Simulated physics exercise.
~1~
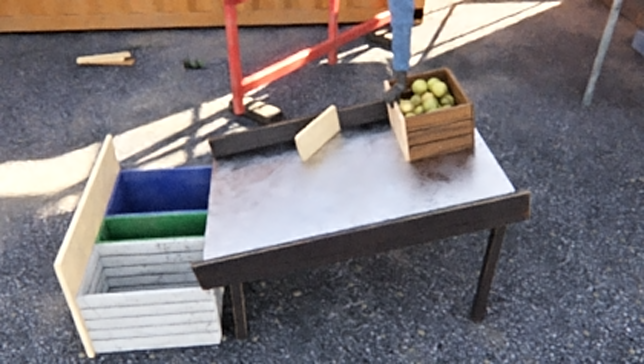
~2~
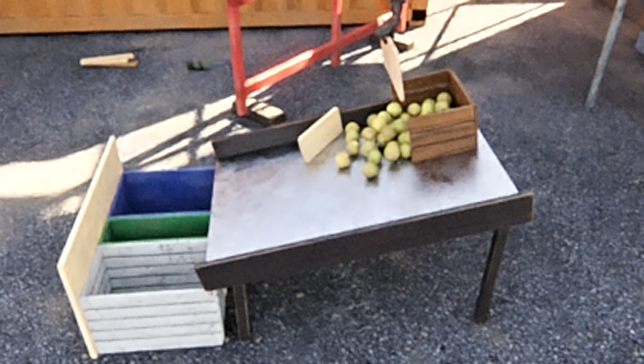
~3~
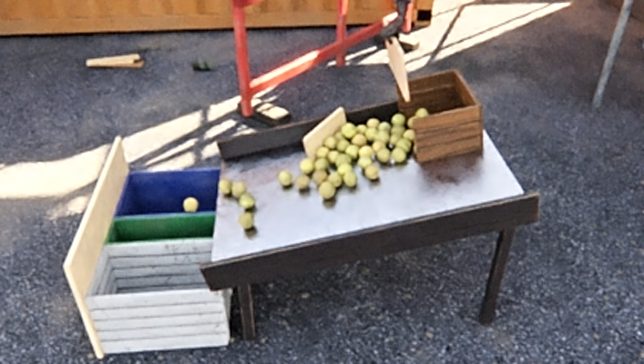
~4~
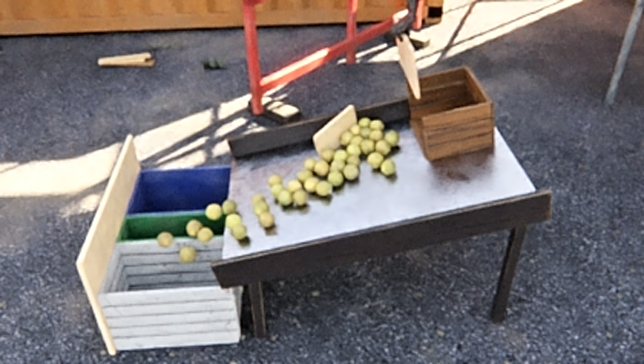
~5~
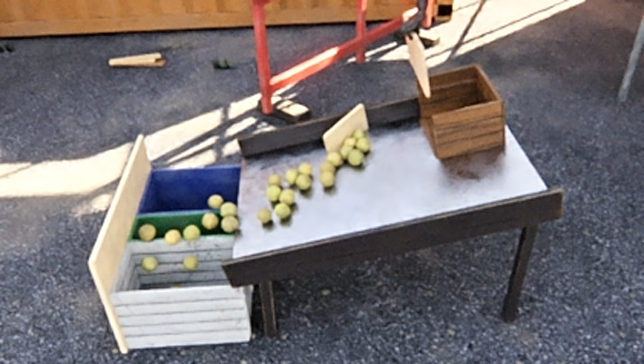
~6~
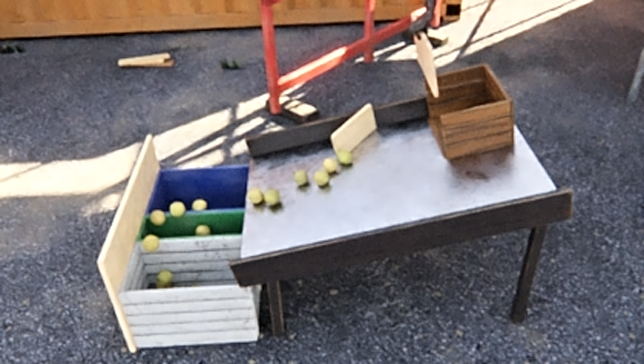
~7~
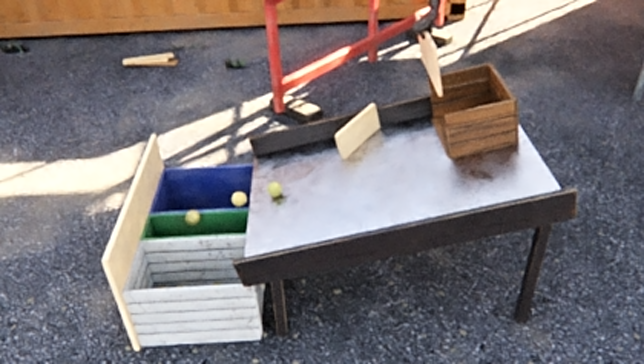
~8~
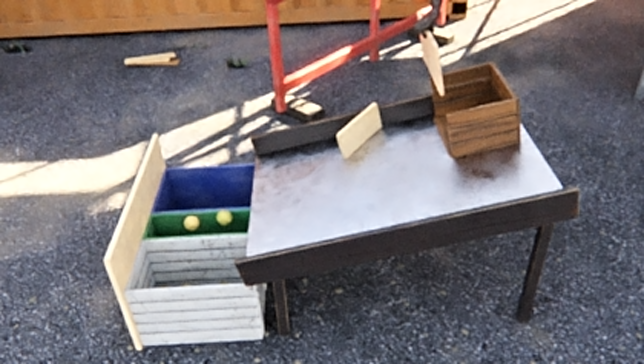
In the video, a gate at a wooden pen atop a sloped table lifts, and yellow-green apples spill down past an angled board, dropping off the left edge into white, green and blue containers until the table is empty, with two apples visible in the green one.
